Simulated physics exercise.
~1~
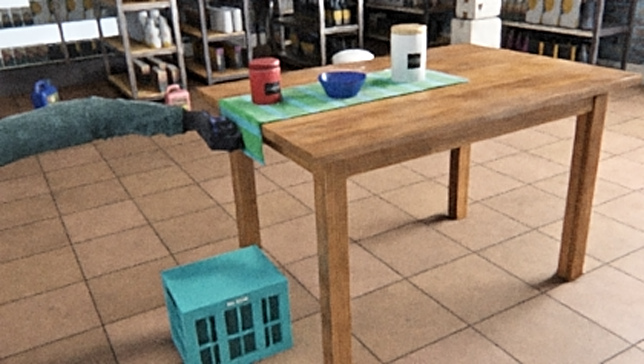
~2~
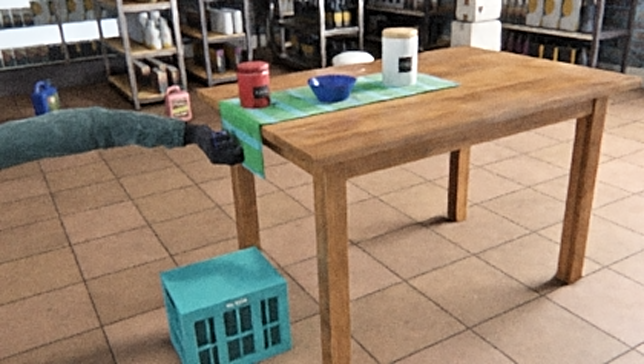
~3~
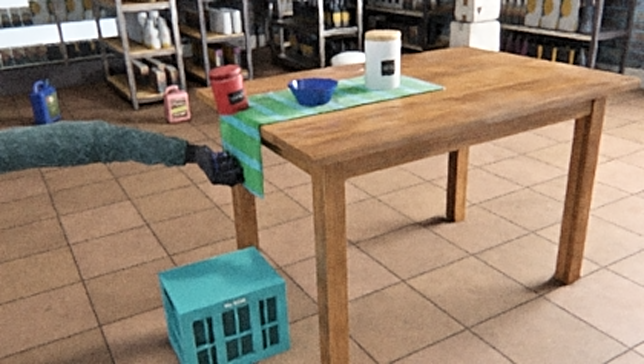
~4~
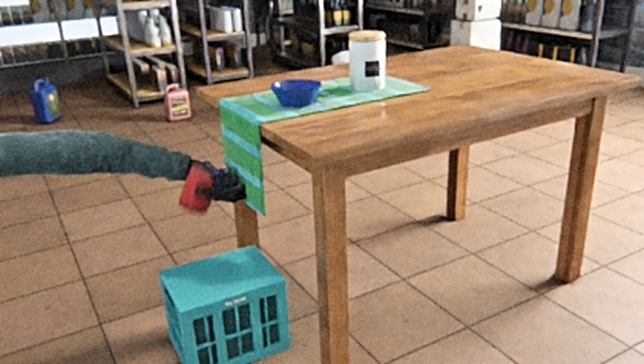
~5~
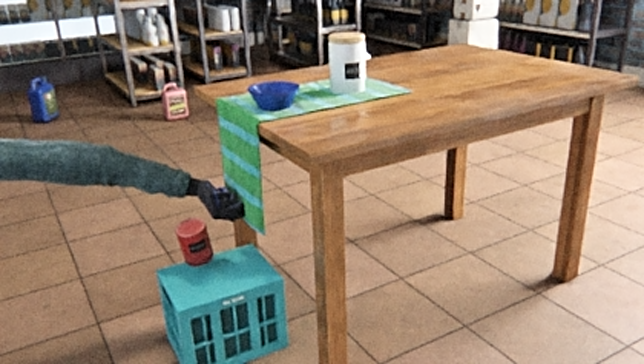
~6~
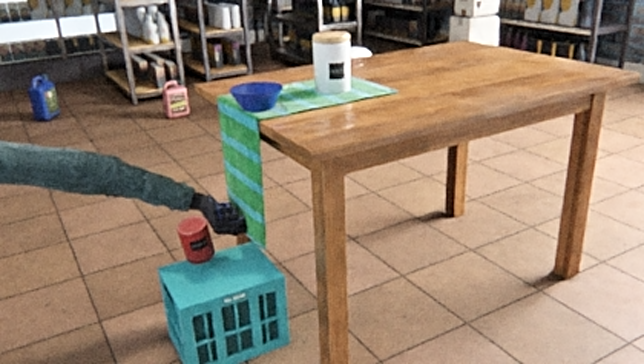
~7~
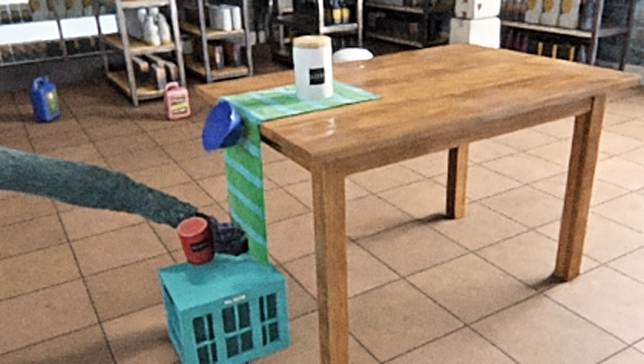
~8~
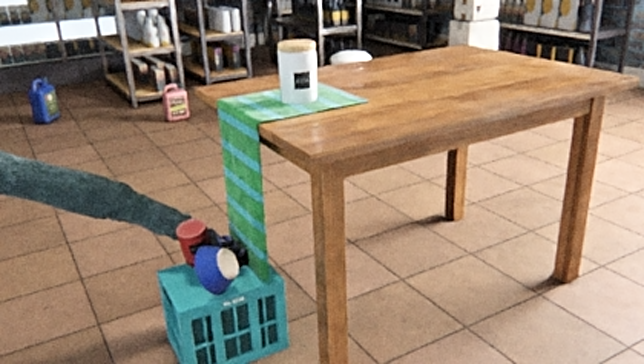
In a tiled storeroom lined with shelves of bottles, a slightly swaying camera looks across at a wooden table with a turquoise crate on the floor by its left end. A red jar, a blue bowl and a white canister stand on a green striped cloth. From the left, a dark-gloved hand pulls the cloth's end downward, drawing everything leftward. The jar tips over the edge and drops onto the crate. The bowl follows, tilting at the edge and falling beside the jar. Finally the hem reaches the crate, while the canister remains upright on the table.
